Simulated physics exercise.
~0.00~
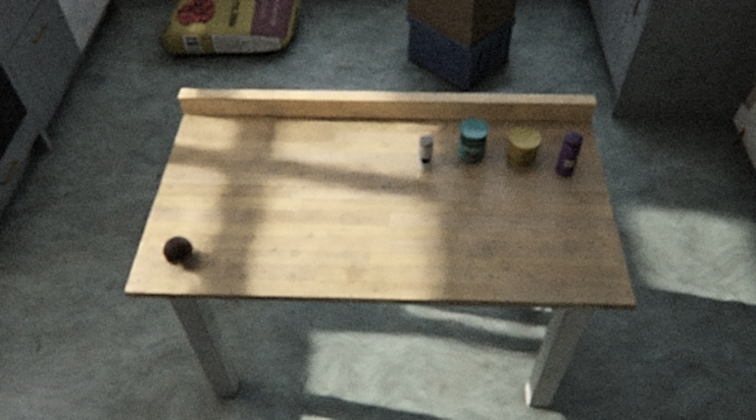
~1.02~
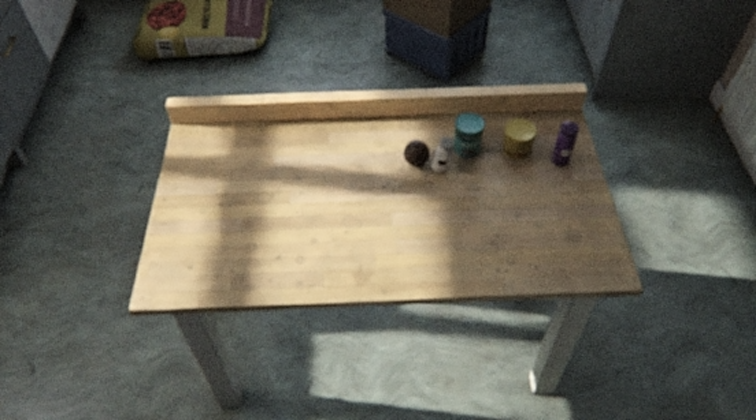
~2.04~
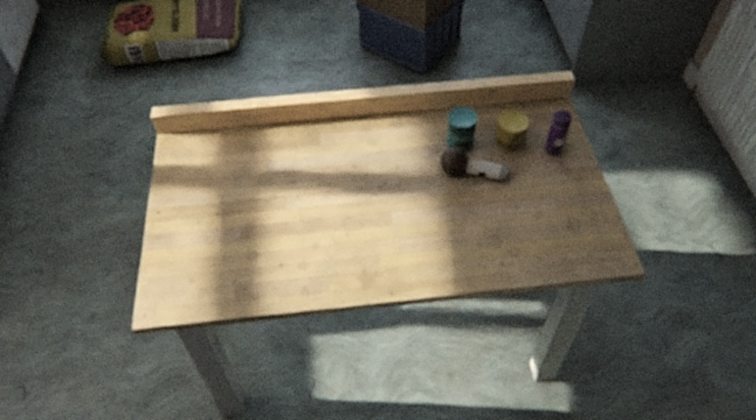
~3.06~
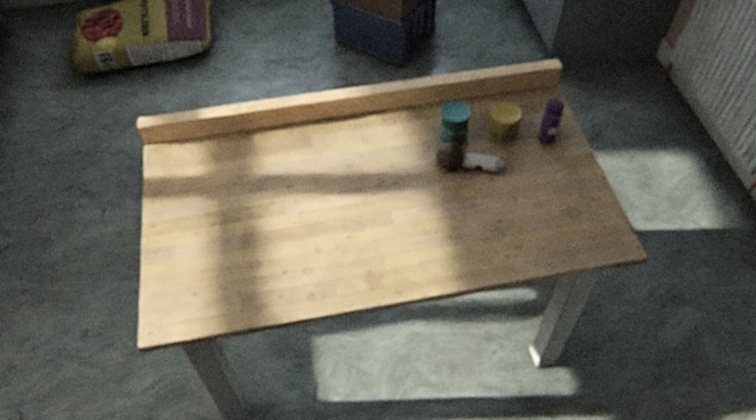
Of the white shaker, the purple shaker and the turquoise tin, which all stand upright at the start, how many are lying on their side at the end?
One of them is lying on its side at the end, the white shaker.
On a wooden table with a raised strip along its far edge, a dark brown ball rolled from the near left toward the containers at the back right and knocked over the small white shaker, which ended up lying beside it near the turquoise tin.
